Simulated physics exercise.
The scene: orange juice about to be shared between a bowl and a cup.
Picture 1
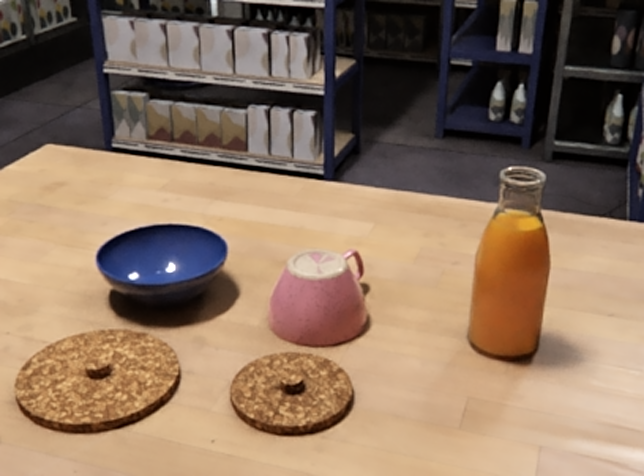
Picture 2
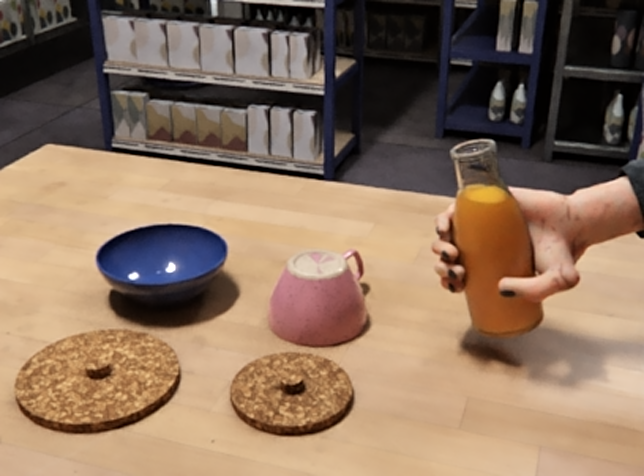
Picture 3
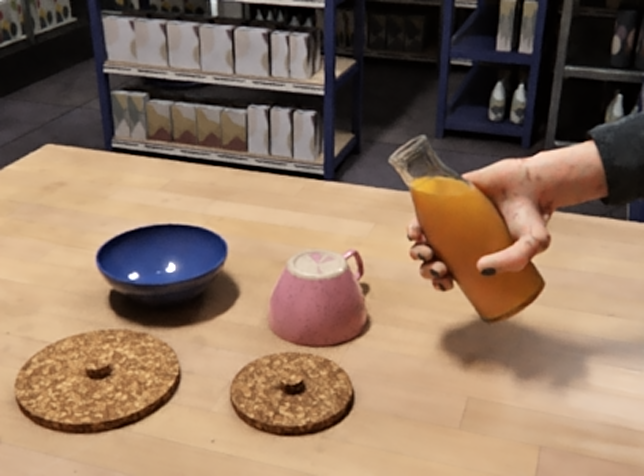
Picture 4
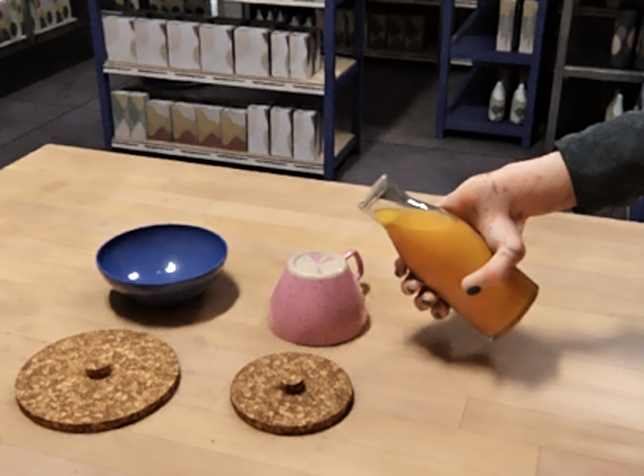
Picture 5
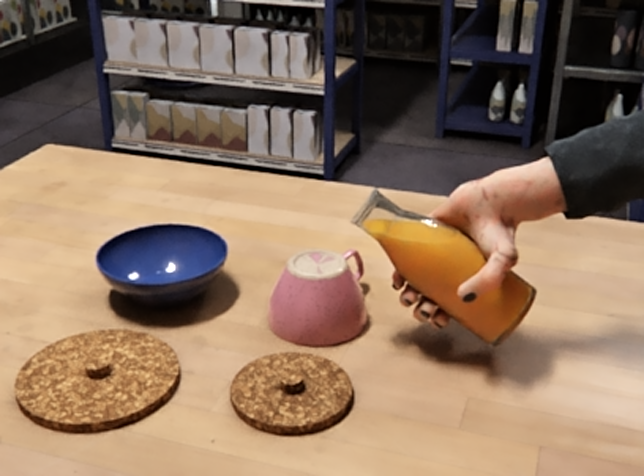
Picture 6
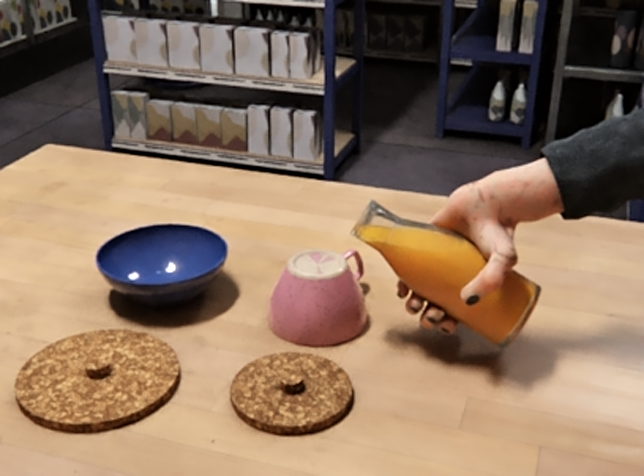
The video shows a blue bowl, an upside-down pink cup and two cork lids on a wooden table as a hand lifts a glass bottle of orange juice on the right and tilts it leftward toward the cup.
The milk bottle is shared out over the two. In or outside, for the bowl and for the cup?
The bowl takes it in; the cup sheds it on the top.
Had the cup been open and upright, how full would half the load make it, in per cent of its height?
Some 65 per cent.
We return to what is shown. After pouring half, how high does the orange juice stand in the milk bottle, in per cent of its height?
Roughly 35 per cent.
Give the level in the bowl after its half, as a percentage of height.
I make it 60 per cent.
Next, it runs off the upturned base of the cup.
After that, the orange juice goes into the bowl.
Finally, the cup is empty, in a puddle; the bowl has its share inside.
